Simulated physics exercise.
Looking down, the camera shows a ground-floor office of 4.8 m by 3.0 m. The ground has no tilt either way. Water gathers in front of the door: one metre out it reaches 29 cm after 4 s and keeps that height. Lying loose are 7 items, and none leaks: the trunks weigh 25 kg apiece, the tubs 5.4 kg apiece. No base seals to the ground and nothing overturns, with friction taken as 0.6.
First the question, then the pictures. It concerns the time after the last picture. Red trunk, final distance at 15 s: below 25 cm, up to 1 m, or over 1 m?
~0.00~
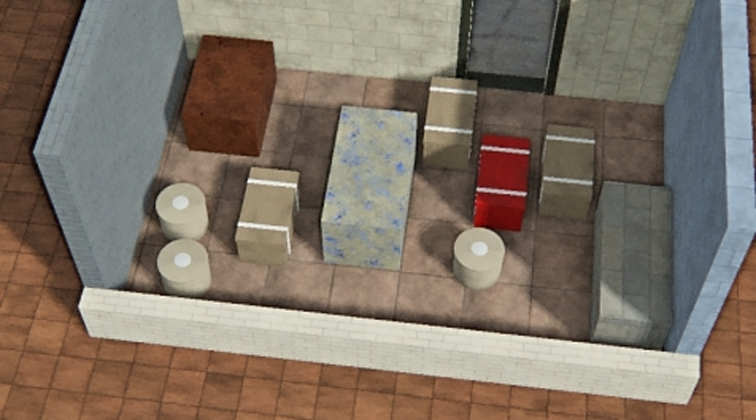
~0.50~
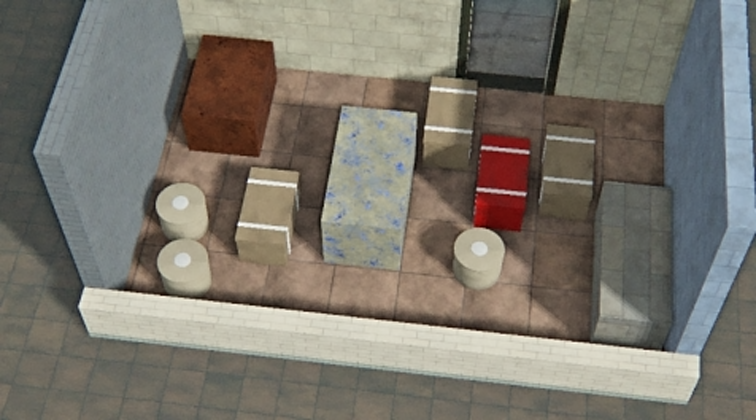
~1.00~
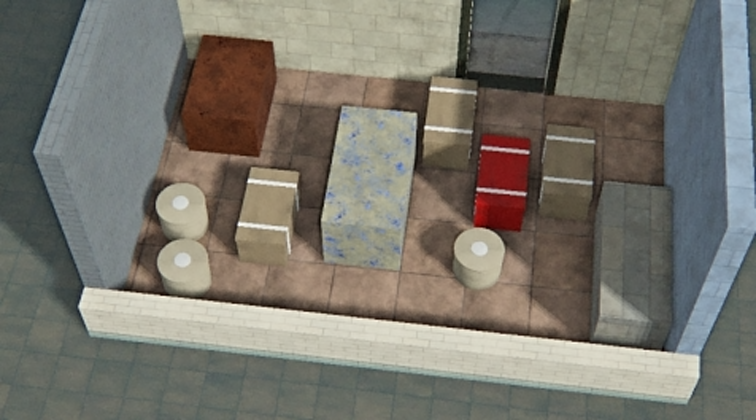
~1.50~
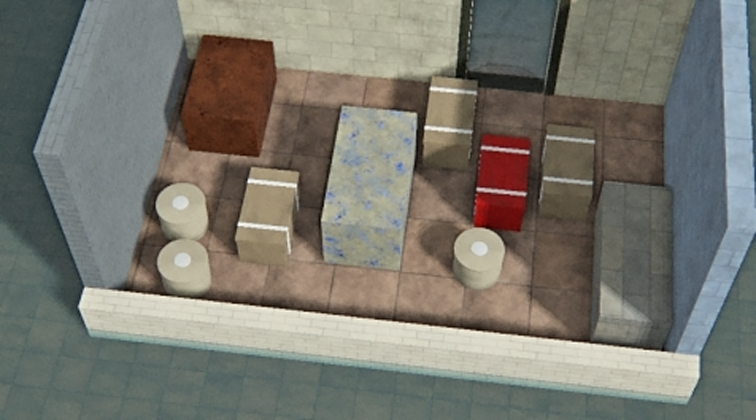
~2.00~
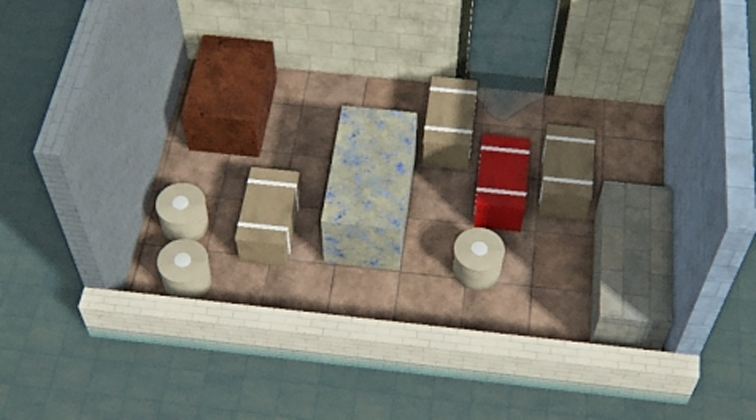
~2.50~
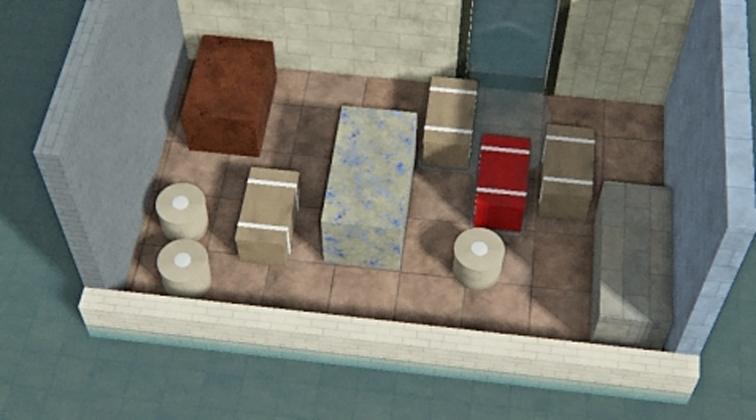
I reckon it goes over a metre.
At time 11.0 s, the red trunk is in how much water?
Roughly 15 cm deep.
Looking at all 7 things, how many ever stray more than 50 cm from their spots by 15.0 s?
I make that 6.
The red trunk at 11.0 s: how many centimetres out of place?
By that time, close to 300 cm.
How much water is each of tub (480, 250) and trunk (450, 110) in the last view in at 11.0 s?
Roughly 12 and 7 cm.
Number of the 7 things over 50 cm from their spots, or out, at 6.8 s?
The number I get is 2.
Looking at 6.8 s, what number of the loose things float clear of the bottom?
Just then, the number is 3.
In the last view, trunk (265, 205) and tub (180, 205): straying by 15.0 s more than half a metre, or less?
Result, in order: Not bigger / bigger.
After 3.5 s the red trunk is near (501, 183), 0.2 m from its start, aground; 0 afloat.
After 6.8 s the red trunk is near (466, 249), 1.0 m from its start, afloat; 3 afloat.
After 11.0 s the red trunk is near (165, 247), 3.2 m from its start, afloat; 6 afloat.
After 15.0 s the red trunk is near (298, 188), 1.9 m from its start, afloat; 7 afloat.
